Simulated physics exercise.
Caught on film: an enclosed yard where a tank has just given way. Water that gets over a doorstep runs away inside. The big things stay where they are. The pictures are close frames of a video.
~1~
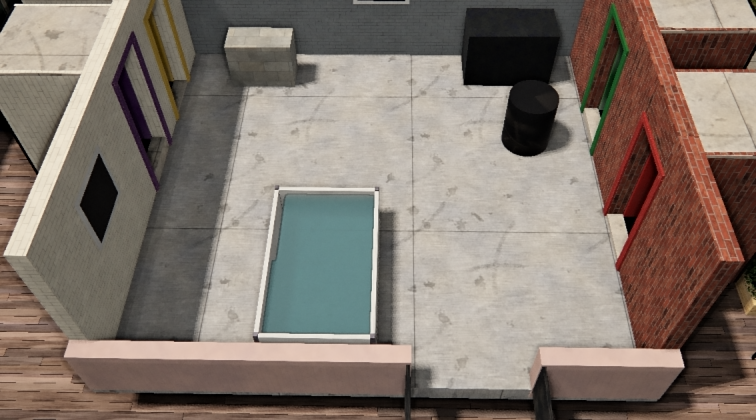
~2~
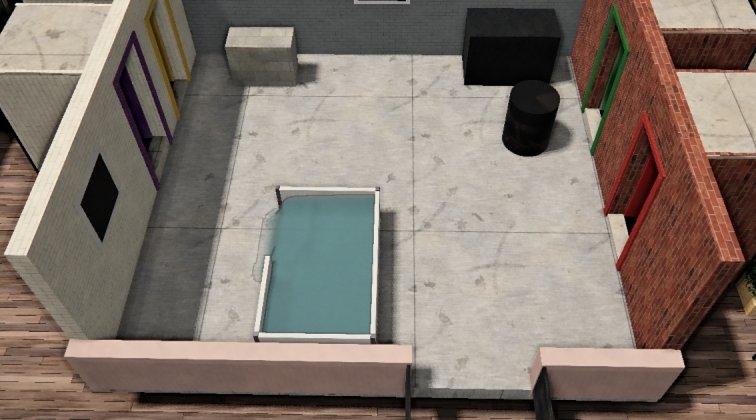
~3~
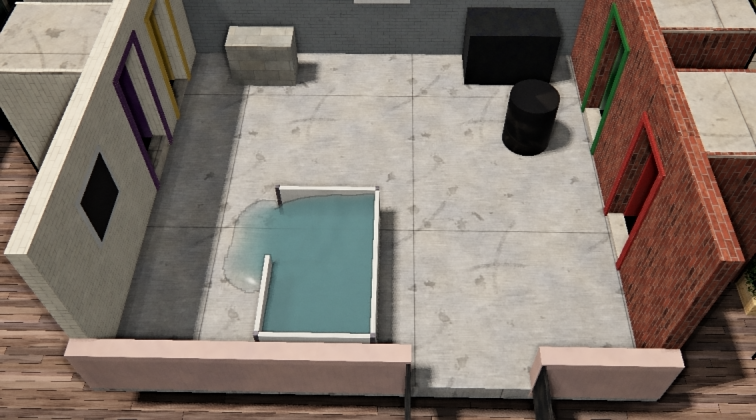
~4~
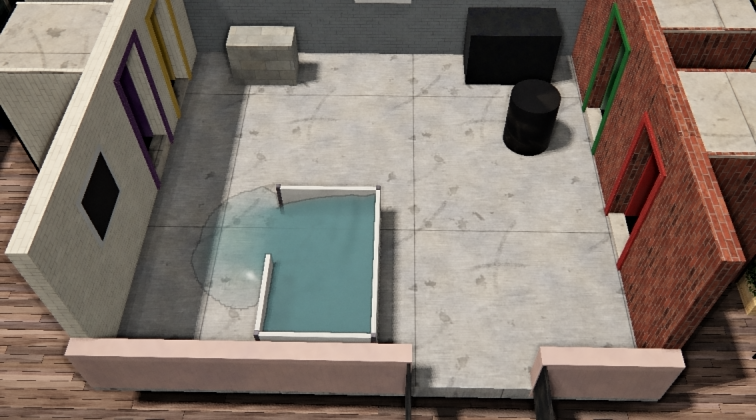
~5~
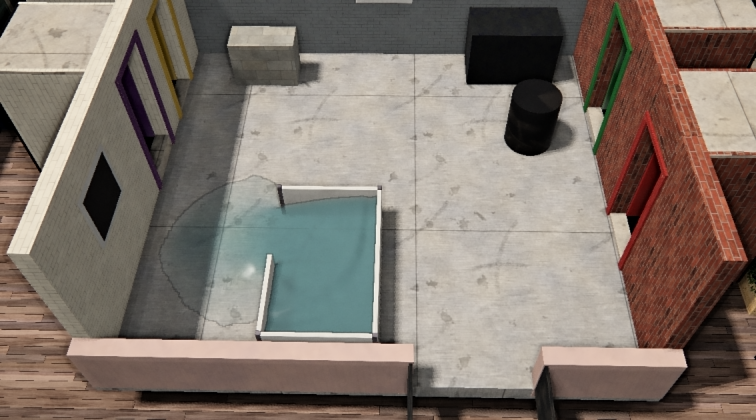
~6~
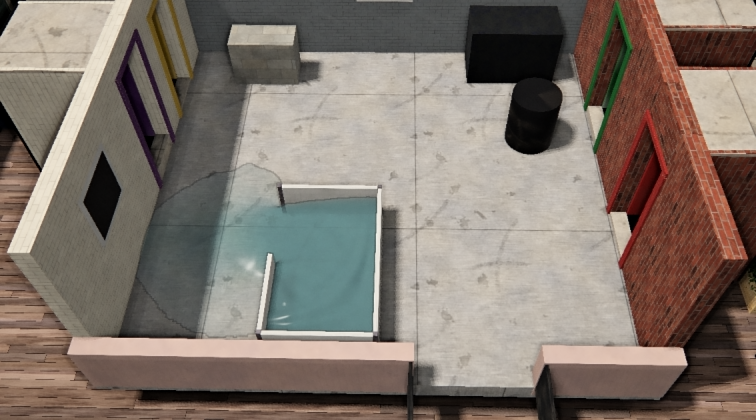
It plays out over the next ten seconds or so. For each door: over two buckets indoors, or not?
In the end: The green door stays under that; the yellow door takes more than that; the red door stays under that; the purple door stays under that.
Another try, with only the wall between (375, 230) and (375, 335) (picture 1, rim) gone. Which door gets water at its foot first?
I say the red-painted one.
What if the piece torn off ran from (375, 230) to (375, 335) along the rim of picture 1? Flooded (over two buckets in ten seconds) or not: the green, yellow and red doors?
In short: Green lets less in, yellow holds, red floods.
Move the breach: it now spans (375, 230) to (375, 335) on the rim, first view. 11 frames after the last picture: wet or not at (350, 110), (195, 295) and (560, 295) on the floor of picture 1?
In turn: Clear, not flooded, awash.
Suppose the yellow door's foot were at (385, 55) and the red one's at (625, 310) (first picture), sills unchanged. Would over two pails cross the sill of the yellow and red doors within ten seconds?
In short: Yellow door holds, red door lets less in.
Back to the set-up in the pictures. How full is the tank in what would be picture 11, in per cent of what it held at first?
Roughly 66 per cent.
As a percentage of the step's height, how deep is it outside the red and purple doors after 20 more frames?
About 0 and 60 per cent.
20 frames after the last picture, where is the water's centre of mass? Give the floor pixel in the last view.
At about (242, 227).
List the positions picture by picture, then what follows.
The first picture shows still water in the tank at (321, 260).
In the second picture, water pours out at (279, 240) and has run to a hidden place.
In the third picture, water pours out at (279, 240) and has run to (254, 208).
In the fourth picture, water pours out at (280, 240) and has run to (198, 261).
In the fifth picture, the front is at (166, 254), out from the gap at (281, 240).
In the sixth picture, water pours out at (281, 239) and has run to (153, 218).
A moment on, water covers 15 % of the floor; the green door not reached, the yellow door not reached, the red door not reached, the purple door wet at the sill, nothing in.
Next, water covers 20 % of the floor; the green door not reached, the yellow door wet at the sill, nothing in, the red door not reached, the purple door wet at the sill, nothing in.
Then, water covers 30 % of the floor; the green door not reached, the yellow door under two buckets in, the red door not reached, the purple door wet at the sill, nothing in.
Later, water covers 55 % of the floor; the green door not reached, the yellow door over two buckets in, the red door not reached, the purple door wet at the sill, nothing in.
In the end, water covers 80 % of the floor; the green door wet at the sill, nothing in, the yellow door far over two buckets in, the red door wet at the sill, nothing in, the purple door wet at the sill, nothing in.
